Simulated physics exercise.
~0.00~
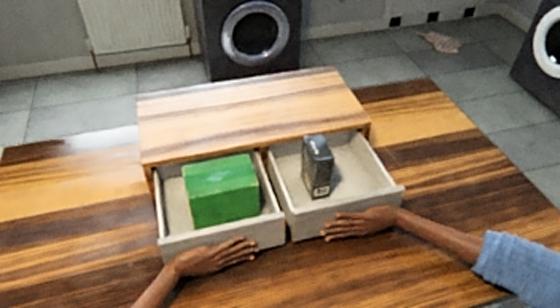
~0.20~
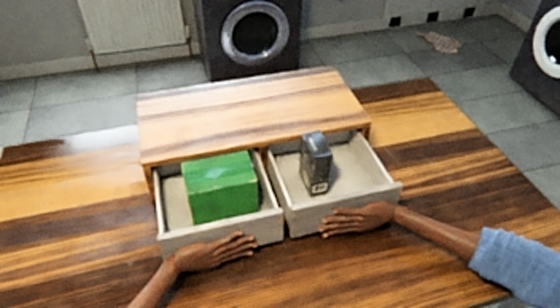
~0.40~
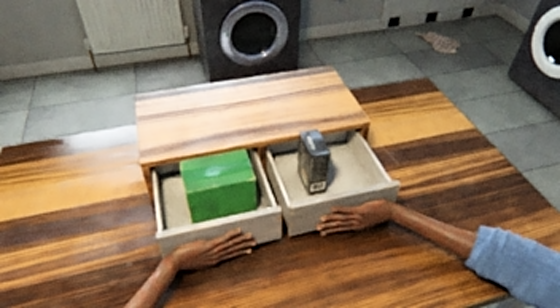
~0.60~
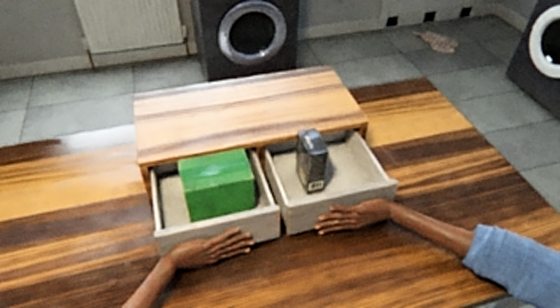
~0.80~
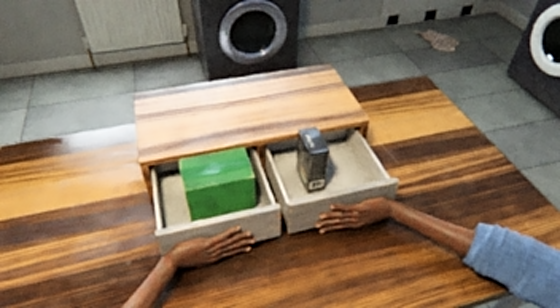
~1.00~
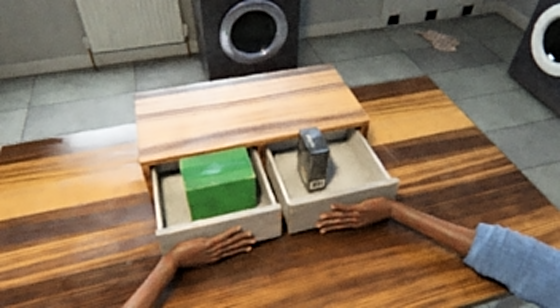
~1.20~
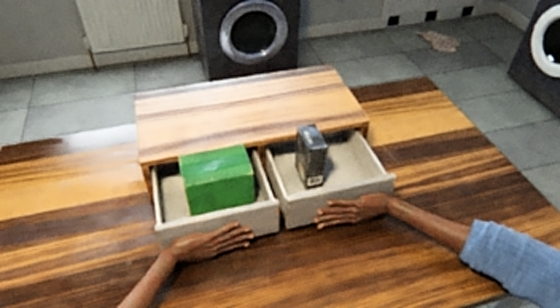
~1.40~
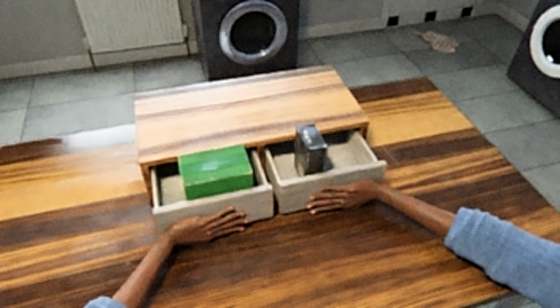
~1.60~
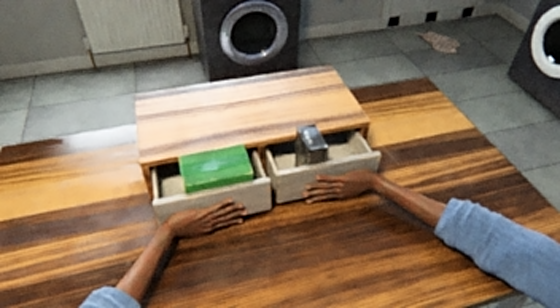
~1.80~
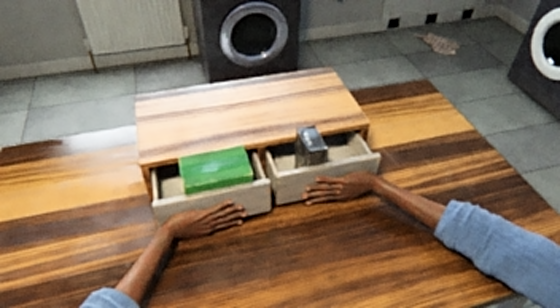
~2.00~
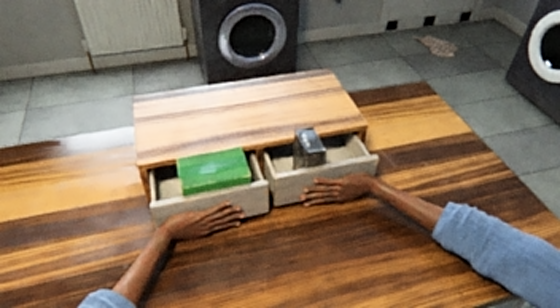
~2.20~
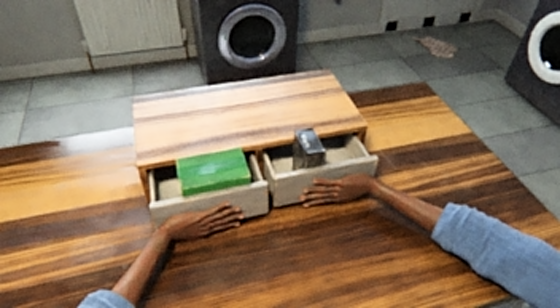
In this clip, two hands rest against the fronts of two open drawers in a small wooden chest, one holding a green box and the other an upright dark packet. The hands then push both drawers partway in together, and both remain ajar.
